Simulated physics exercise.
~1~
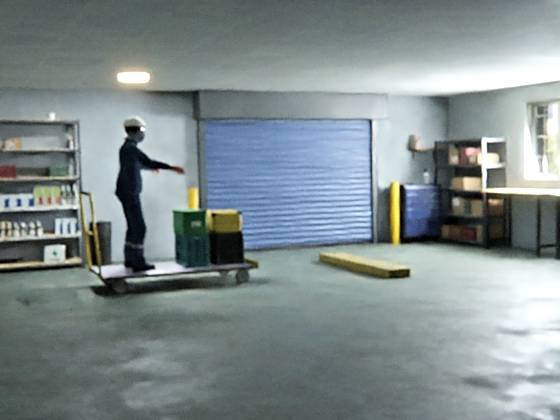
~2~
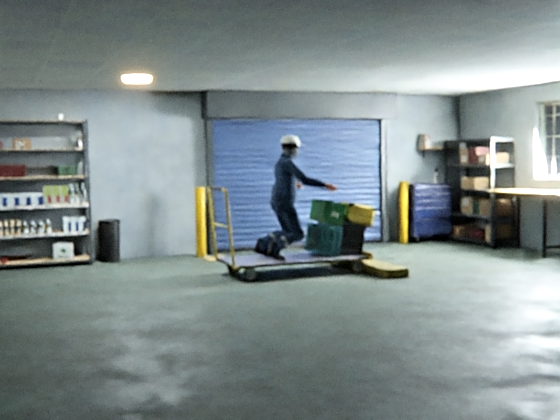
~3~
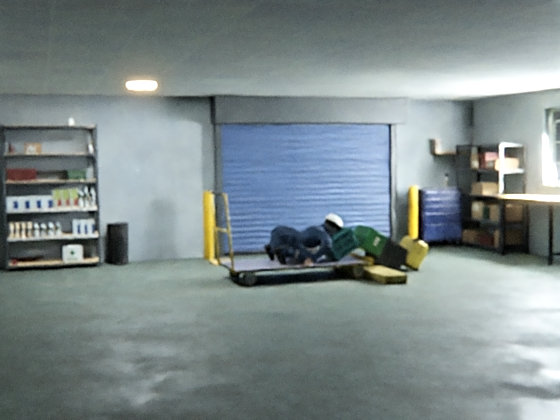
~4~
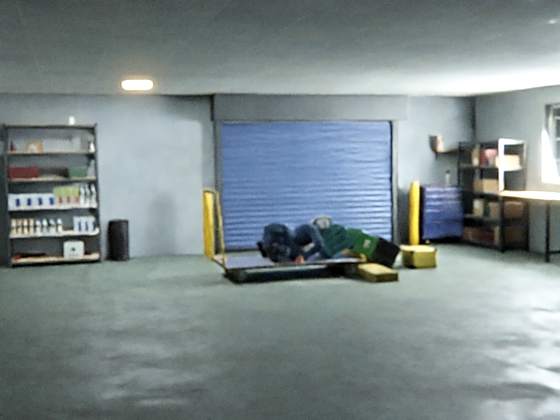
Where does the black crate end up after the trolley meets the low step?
It is thrown off over the front edge of the trolley and comes to rest tipped over beyond the deck, near the yellow case.
